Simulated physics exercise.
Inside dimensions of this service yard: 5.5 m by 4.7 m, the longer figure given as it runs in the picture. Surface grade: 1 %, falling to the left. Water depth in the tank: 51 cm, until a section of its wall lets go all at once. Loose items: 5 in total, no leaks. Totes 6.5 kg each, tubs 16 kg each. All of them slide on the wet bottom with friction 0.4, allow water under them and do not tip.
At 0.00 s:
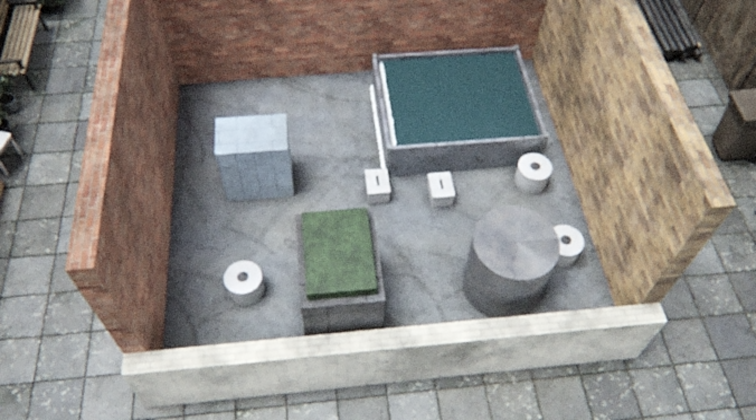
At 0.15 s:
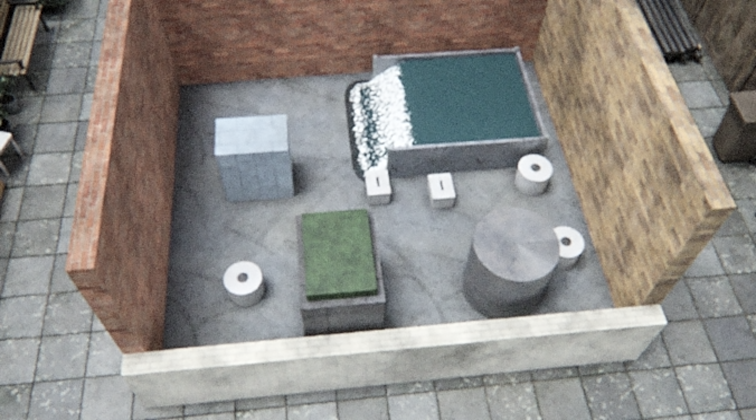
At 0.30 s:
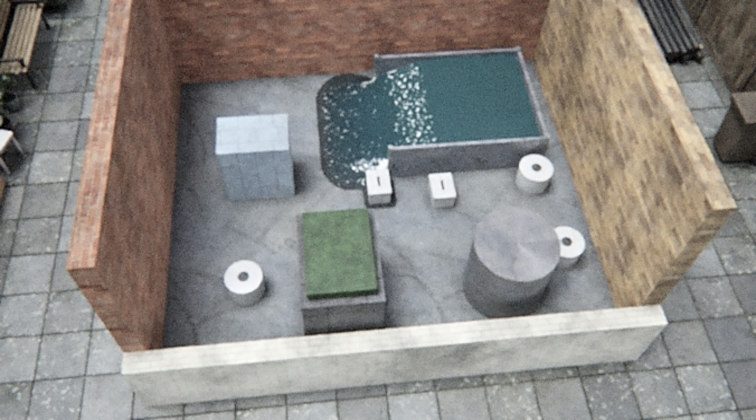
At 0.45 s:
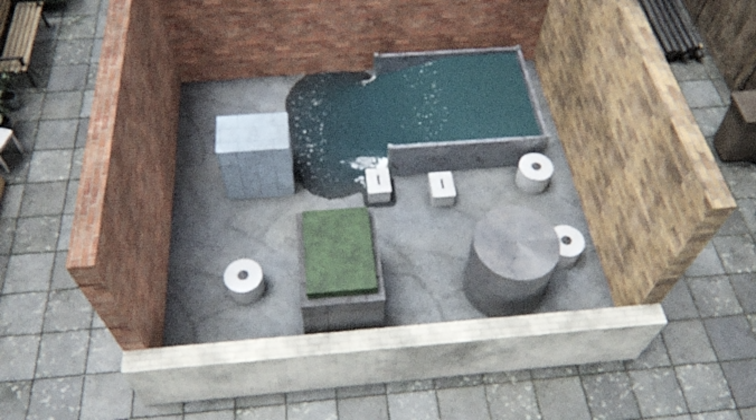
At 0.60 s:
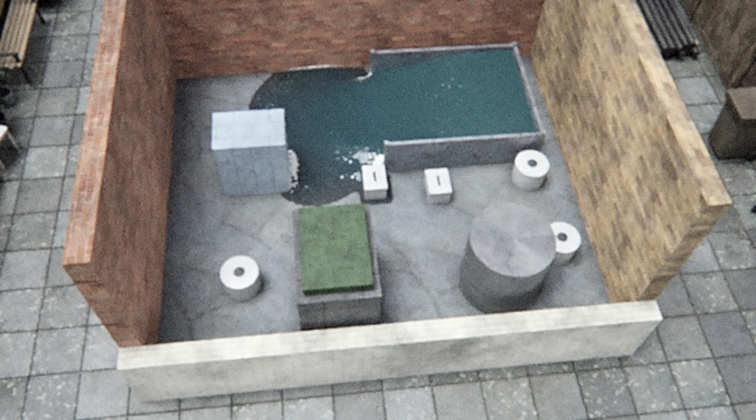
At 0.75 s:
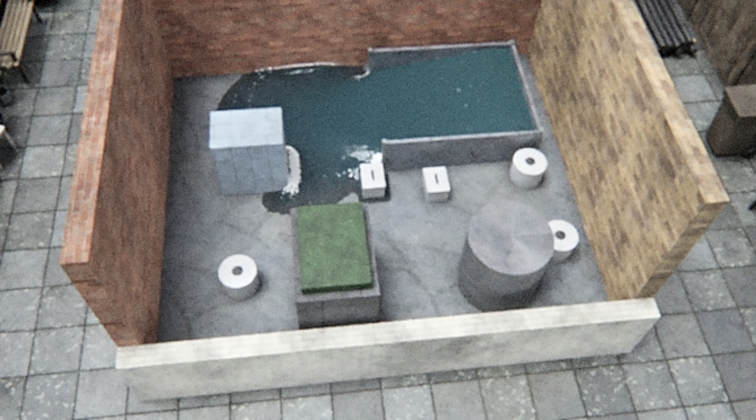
Dark green water pours from the open left side of a raised rectangular tank at the back right of a brick-walled yard, seen from above. A pale blue box stands left, a green-topped block and grey cylinder nearer the low white front wall, and small white blocks and round tubs sit about. Foaming at first, the water spreads left across the grey floor, reaching the blue box, while the objects stay put and the view shifts slightly.
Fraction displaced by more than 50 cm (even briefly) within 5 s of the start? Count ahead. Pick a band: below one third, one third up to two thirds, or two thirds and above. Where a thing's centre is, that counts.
The share is below one third.
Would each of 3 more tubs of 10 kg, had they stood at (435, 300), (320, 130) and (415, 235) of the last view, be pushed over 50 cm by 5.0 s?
Reading them off in order: Not beyond, clears the mark, not beyond.
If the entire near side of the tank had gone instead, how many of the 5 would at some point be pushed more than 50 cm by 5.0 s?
The answer would then be 4.
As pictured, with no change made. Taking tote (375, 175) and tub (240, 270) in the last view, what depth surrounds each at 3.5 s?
First about 1 cm, second about 16 cm.
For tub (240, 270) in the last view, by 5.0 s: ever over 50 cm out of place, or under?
It is past it.
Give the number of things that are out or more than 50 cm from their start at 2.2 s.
By then the count is 0.
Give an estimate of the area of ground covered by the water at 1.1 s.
Somewhere about 10.5 m2, give or take.
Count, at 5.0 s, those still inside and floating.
At that moment it comes to 1.
After 1.1 s 0 of 5 are over 50 cm from their spots; 0 afloat.
After 2.2 s 0 of 5 are over 50 cm from their spots; 0 afloat.
After 3.5 s 1 of 5 are over 50 cm from their spots; 1 afloat.
After 5.0 s 0 of 5 are over 50 cm from their spots, and 1 have been at some point; 1 afloat.
